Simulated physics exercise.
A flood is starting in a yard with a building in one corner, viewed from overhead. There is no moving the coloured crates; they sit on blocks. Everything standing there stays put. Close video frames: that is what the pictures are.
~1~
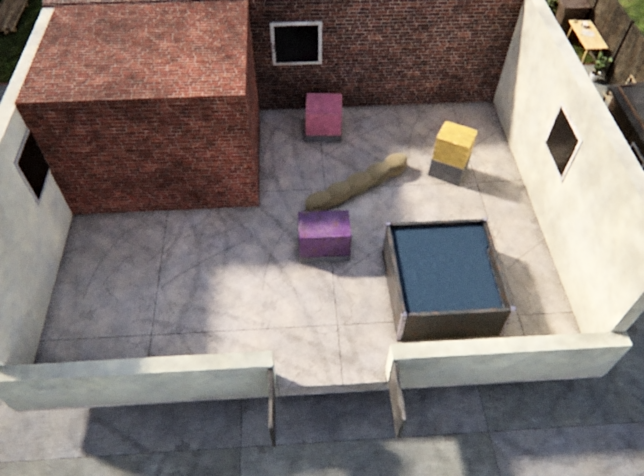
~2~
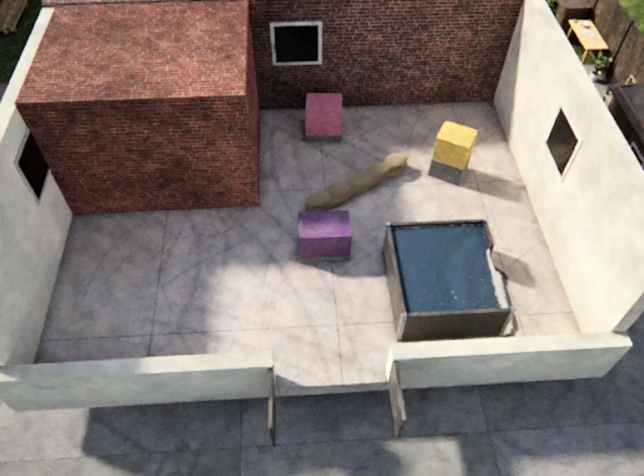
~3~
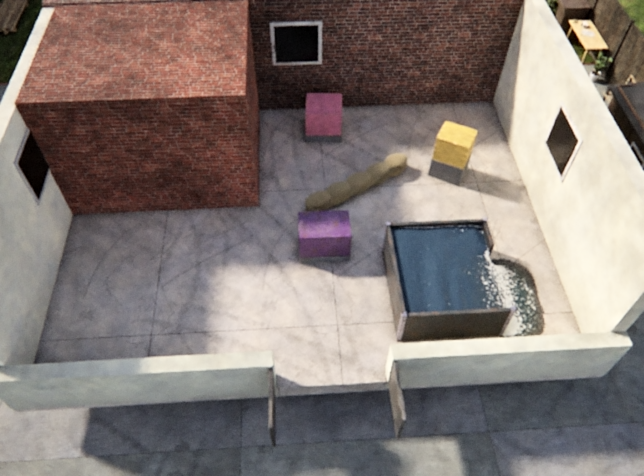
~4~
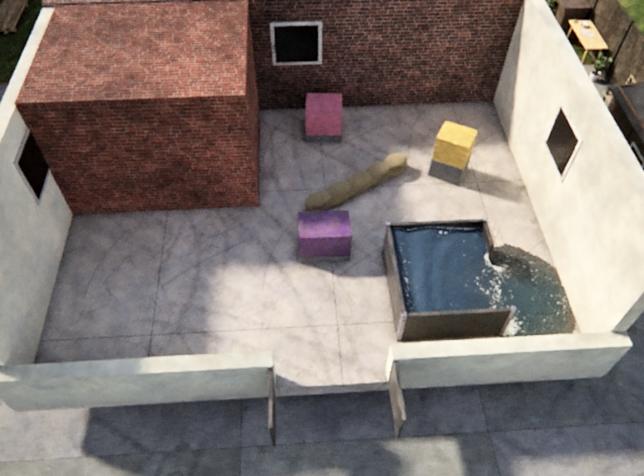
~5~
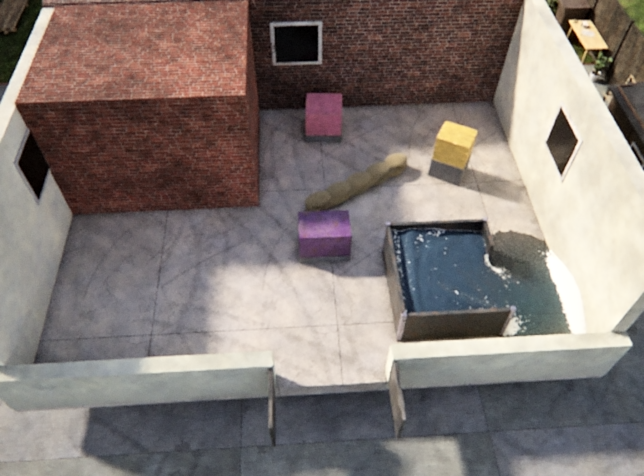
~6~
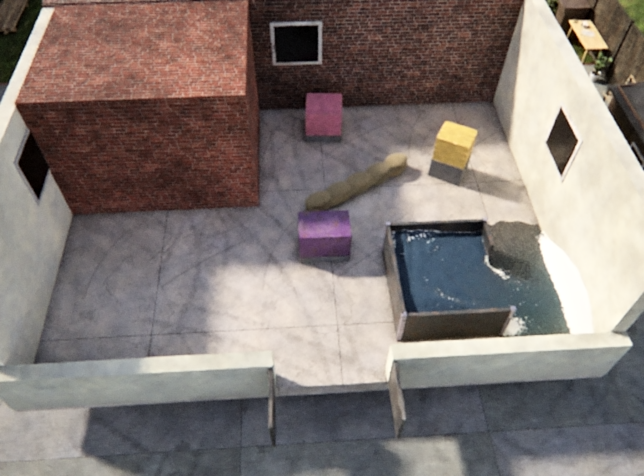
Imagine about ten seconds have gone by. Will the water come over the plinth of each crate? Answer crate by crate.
The yellow crate: No, it stays dry. The purple crate: No, it stays dry. The pink crate: No, it stays dry.
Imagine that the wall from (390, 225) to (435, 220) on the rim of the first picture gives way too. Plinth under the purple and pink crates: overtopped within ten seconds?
Note - purple crate is overtopped; pink crate is left dry.
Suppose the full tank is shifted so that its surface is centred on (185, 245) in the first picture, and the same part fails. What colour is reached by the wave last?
That is the one in yellow.
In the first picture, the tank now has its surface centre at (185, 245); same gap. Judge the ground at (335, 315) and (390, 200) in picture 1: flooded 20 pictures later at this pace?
The first is wetted, and then the second is not reached.
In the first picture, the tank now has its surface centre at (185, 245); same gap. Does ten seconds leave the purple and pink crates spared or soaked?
The purple crate is flooded and the pink crate is untouched.
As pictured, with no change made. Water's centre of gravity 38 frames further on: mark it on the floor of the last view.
Close to (414, 234).
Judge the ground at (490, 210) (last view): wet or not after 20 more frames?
At that place: Covered.
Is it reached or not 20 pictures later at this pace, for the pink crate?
Pink: Unflooded.
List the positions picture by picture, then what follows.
The first frame shows the water tank at (446, 267) is whole and still.
In the second frame, the front is at a hidden place, out from the gap at (493, 292).
In the third frame, the front is at (526, 274), out from the gap at (492, 293).
In the fourth frame, water pours out at (492, 294) and has run to (557, 276).
In the fifth frame, the front is at (546, 245), out from the gap at (492, 294).
In the sixth frame, water pours out at (492, 294) and has run to (540, 230).
A moment on, water covers 10 % of the floor; the yellow crate not reached, the purple crate not reached, the pink crate not reached.
Next, water covers 25 % of the floor; the yellow crate water round its plinth, the purple crate not reached, the pink crate not reached.
Then, water covers 45 % of the floor; the yellow crate water round its plinth, the purple crate not reached, the pink crate not reached.
Later, water covers 75 % of the floor; the yellow crate water round its plinth, the purple crate water round its plinth, the pink crate water round its plinth.
In the end, water covers 95 % of the floor; the yellow crate stayed above the water, the purple crate stayed above the water, the pink crate stayed above the water.
